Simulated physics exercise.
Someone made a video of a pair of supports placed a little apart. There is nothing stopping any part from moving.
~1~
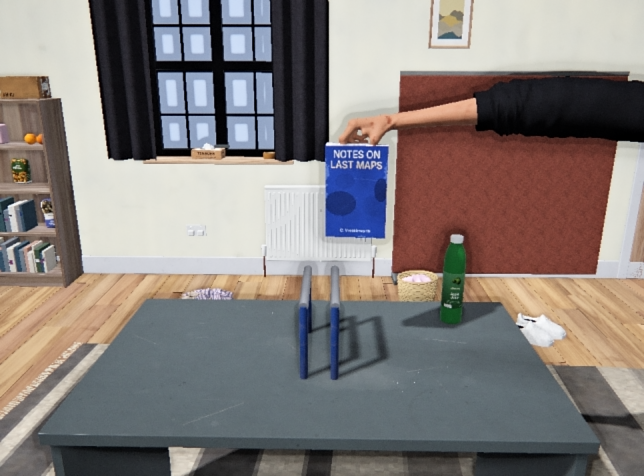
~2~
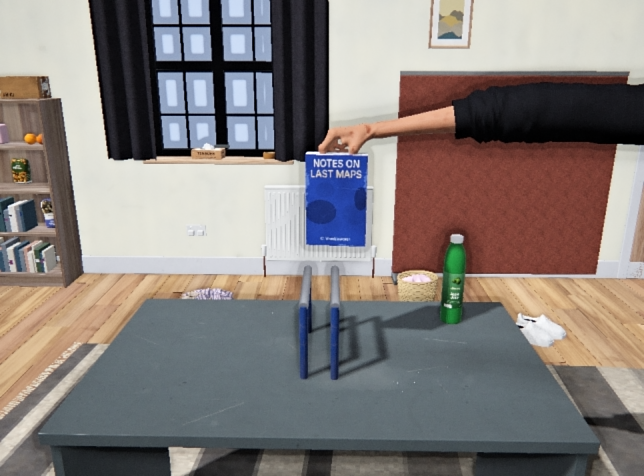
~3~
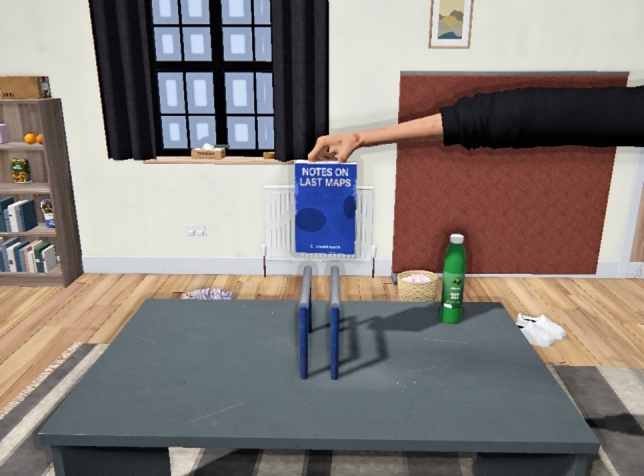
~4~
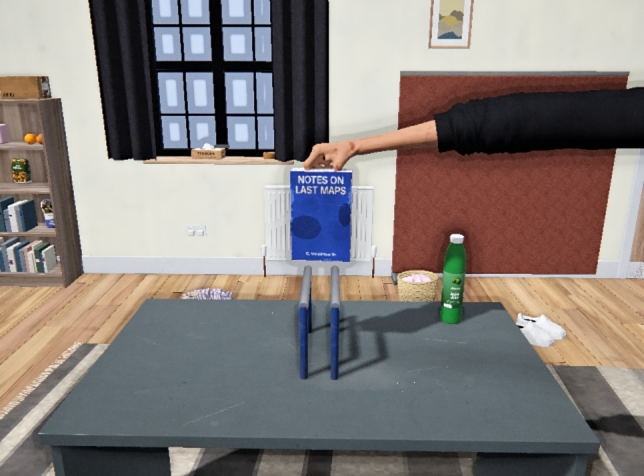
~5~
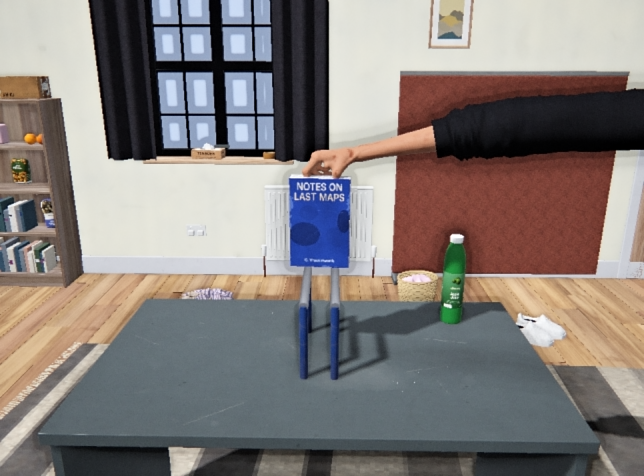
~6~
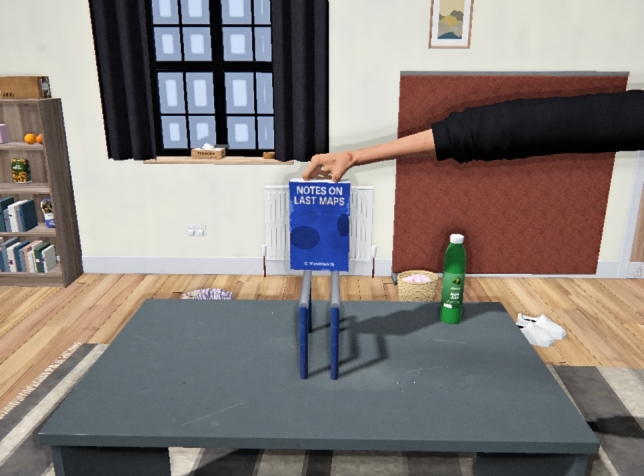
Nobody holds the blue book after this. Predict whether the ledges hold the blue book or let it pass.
It does not pass.
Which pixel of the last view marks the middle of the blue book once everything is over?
Near (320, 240).
Then, 0.32 s later than the last frame, blue book moved a little near (320, 240).
Then, 0.66 s later than the last frame, blue book resting near (320, 240).
When it is over, moved from the start, blue book; green bottle as before. End places, in pixels of the last picture, blue book near (320, 240). The book lodges.
